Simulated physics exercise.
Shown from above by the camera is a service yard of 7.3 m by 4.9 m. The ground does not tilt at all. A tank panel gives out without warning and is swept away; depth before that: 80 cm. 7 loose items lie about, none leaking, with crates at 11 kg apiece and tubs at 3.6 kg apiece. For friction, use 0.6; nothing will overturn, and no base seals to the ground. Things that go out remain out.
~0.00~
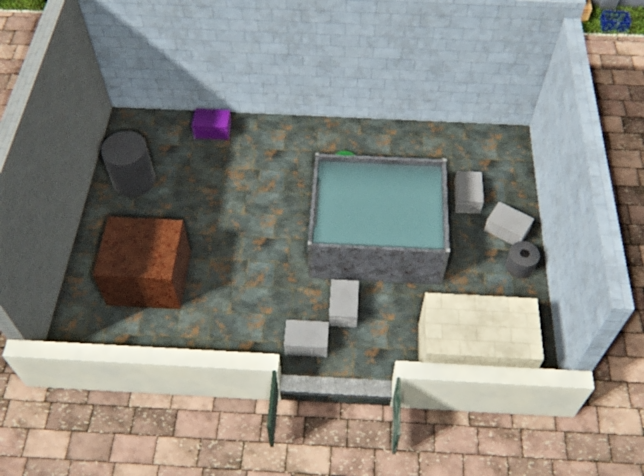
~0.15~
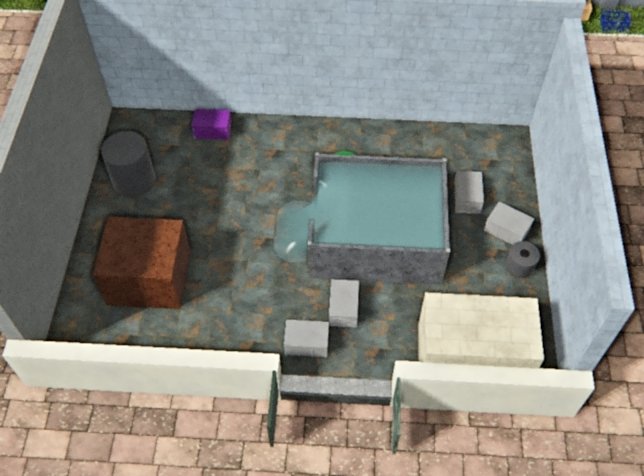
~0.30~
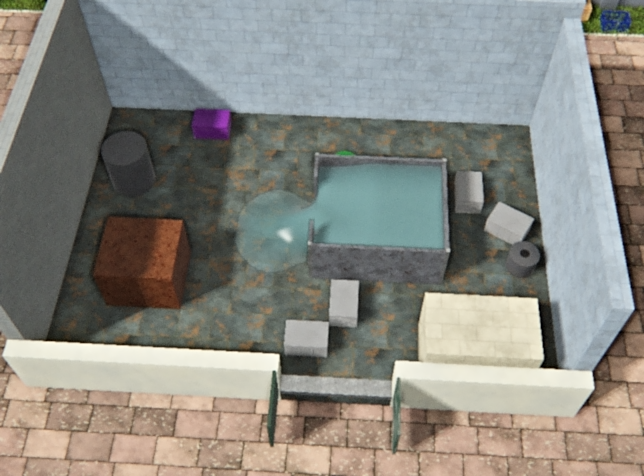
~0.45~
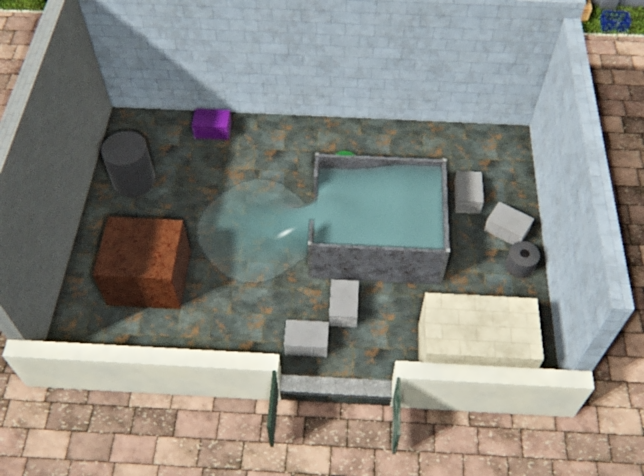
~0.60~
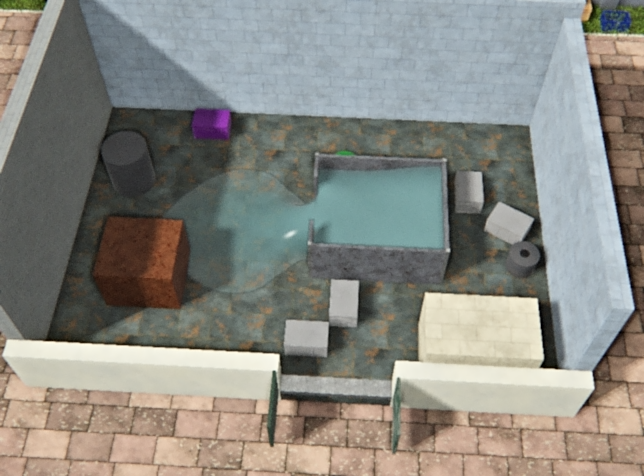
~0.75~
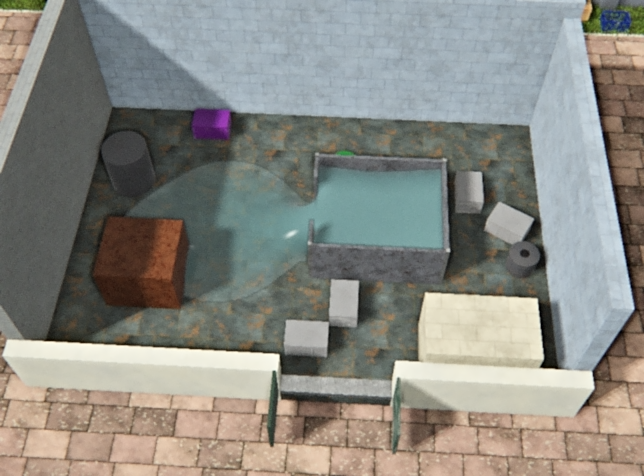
Water burst out through the left side of a raised stone tank in a walled yard, then spread leftward across the floor in a widening pool to the rust-brown block, while the blocks around stayed put.
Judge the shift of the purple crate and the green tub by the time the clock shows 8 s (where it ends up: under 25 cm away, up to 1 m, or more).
Result: My guess is the purple crate gets washed a long way; my guess is the green tub gets washed a long way.
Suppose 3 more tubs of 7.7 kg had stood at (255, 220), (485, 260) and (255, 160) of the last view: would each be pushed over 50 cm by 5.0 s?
In turn: Past it, less, past it.
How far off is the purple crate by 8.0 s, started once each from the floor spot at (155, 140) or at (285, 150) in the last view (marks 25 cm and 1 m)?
One after the other: It is taken far off, and then it is taken far off.
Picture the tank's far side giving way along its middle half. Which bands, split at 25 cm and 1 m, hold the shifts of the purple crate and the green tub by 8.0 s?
Then the purple crate goes a great distance and the green tub goes a great distance.
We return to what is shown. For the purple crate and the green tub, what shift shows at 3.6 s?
By then roughly 40 cm and 0 cm, respectively.
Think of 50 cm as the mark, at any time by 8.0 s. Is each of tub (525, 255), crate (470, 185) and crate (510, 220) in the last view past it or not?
Taking them in order: Fell shy, fell shy and fell shy.
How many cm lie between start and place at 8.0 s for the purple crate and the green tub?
Offsets: Near 400 and 250 centimetres.
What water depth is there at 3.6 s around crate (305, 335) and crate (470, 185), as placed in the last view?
About 3 and 0 cm.
After 1.6 s the purple crate is near (211, 109), 0.2 m from its start, aground; the green tub is near (345, 162), 0.0 m from its start, aground; 0 of 7 are out; 0 afloat.
After 3.6 s the purple crate is near (233, 118), 0.4 m from its start, afloat; the green tub is near (345, 162), 0.0 m from its start, aground; 0 of 7 are out; 1 afloat.
After 5.6 s the purple crate is near (356, 161), 2.6 m from its start, afloat; the green tub is near (389, 165), 0.7 m from its start, afloat; 0 of 7 are out; 3 afloat.
After 8.0 s the purple crate is near (457, 165), 4.2 m from its start, afloat; the green tub is near (501, 153), 2.5 m from its start, afloat; 0 of 7 are out; 4 afloat.
